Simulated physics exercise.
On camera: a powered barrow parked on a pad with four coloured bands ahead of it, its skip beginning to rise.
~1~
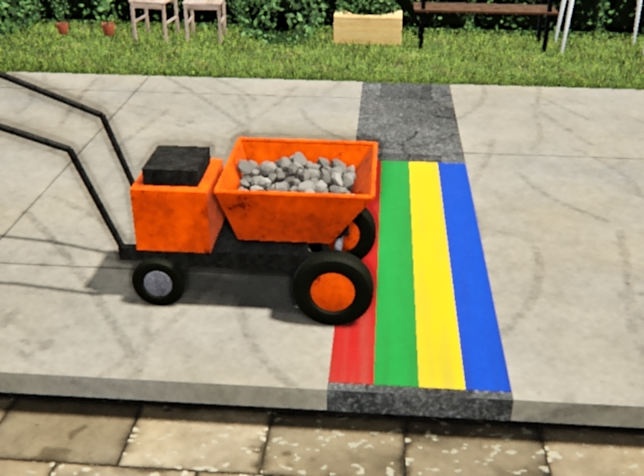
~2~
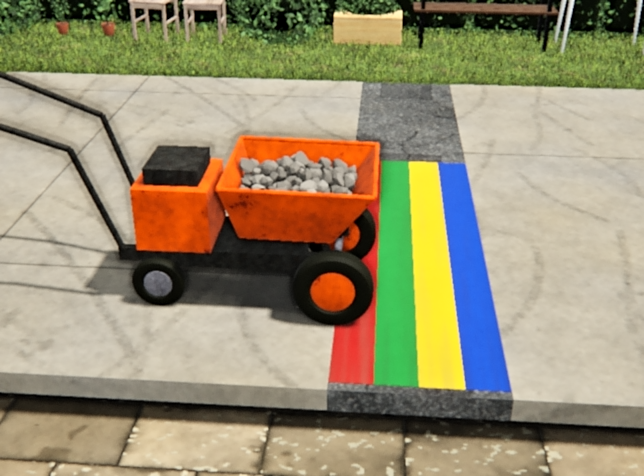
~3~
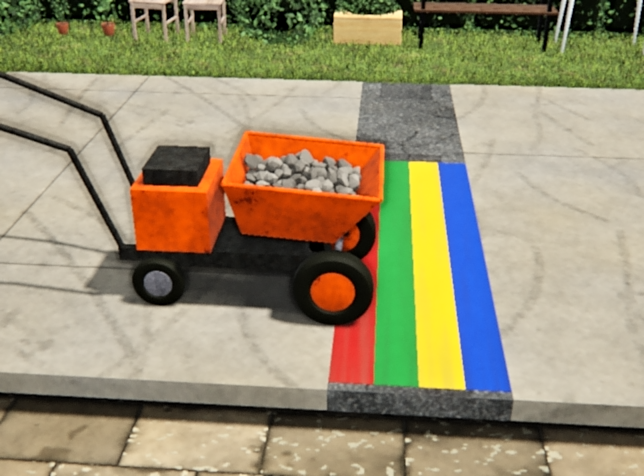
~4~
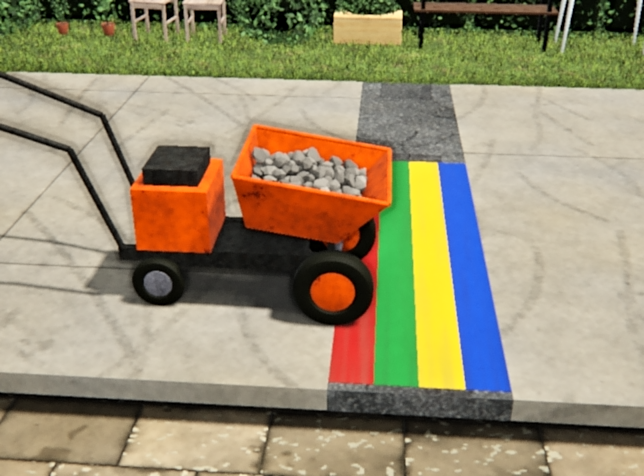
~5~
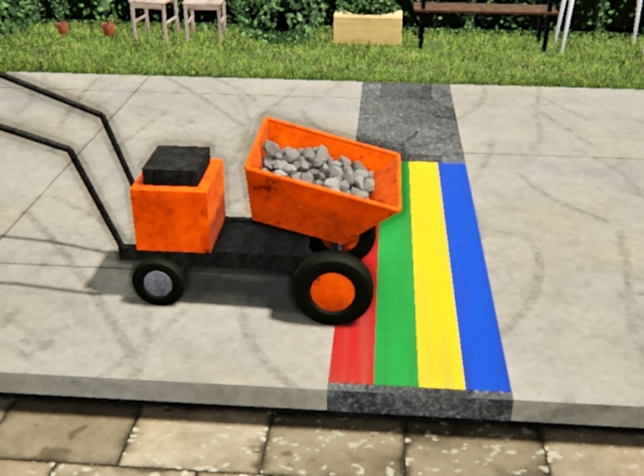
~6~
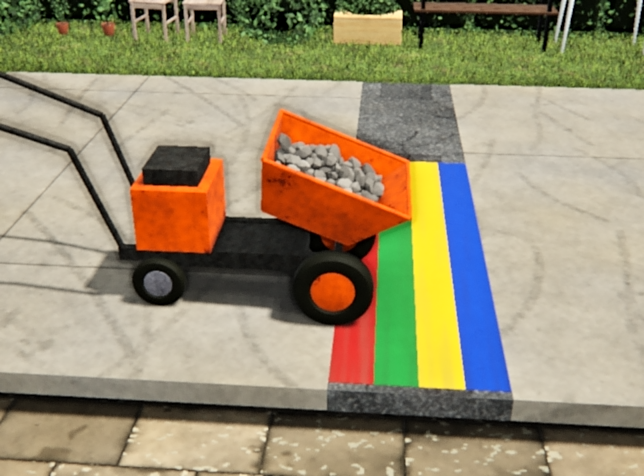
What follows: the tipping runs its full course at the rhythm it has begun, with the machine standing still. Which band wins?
The heap favours the blue strip.
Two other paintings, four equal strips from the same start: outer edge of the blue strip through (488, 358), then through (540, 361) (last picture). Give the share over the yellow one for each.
Roughly 10 per cent, and 40 per cent.
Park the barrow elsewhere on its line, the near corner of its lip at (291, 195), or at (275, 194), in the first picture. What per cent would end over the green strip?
First some 40, then 40 per cent.
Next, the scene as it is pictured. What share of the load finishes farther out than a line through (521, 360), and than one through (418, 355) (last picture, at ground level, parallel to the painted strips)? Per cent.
The first gives 10 %, the second 80 %.
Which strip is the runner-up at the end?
It is the yellow strip.
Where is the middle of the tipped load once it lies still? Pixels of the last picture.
Roughly at (476, 290).
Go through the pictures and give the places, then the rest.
In the first picture, lip of the skip (372, 198), level; top of the load (289, 183), broken stones; red strip (354, 348); green strip (396, 350); yellow strip (439, 352); blue strip (483, 354).
In the second picture, lip of the skip (374, 198), tipped barely; top of the load (290, 182).
In the third picture, lip of the skip (380, 201), tipped barely; top of the load (294, 180).
In the fourth picture, lip of the skip (388, 205), tipped a little; top of the load (302, 178).
In the fifth picture, lip of the skip (399, 211), tipped clearly; top of the load (296, 166).
In the sixth picture, lip of the skip (410, 219), tipped clearly; top of the load (296, 163); red strip (354, 348); green strip (396, 350); yellow strip (439, 352); blue strip (483, 354).
Just after the last frame, skip tipped steeply; every one in the skip.
A moment on, skip tipped right over; the larger part in the skip; just a few over the yellow strip; about a tenth over the blue strip; just a few off the paint.
Further on, skip tipped right over; roughly a quarter in the skip; about a tenth over the yellow strip; roughly a third over the blue strip; roughly a quarter off the paint.
When it is over, skip tipped right over; roughly a quarter in the skip; not one over the red strip; not one over the green strip; about a tenth over the yellow strip; roughly a third over the blue strip; roughly a quarter off the paint.
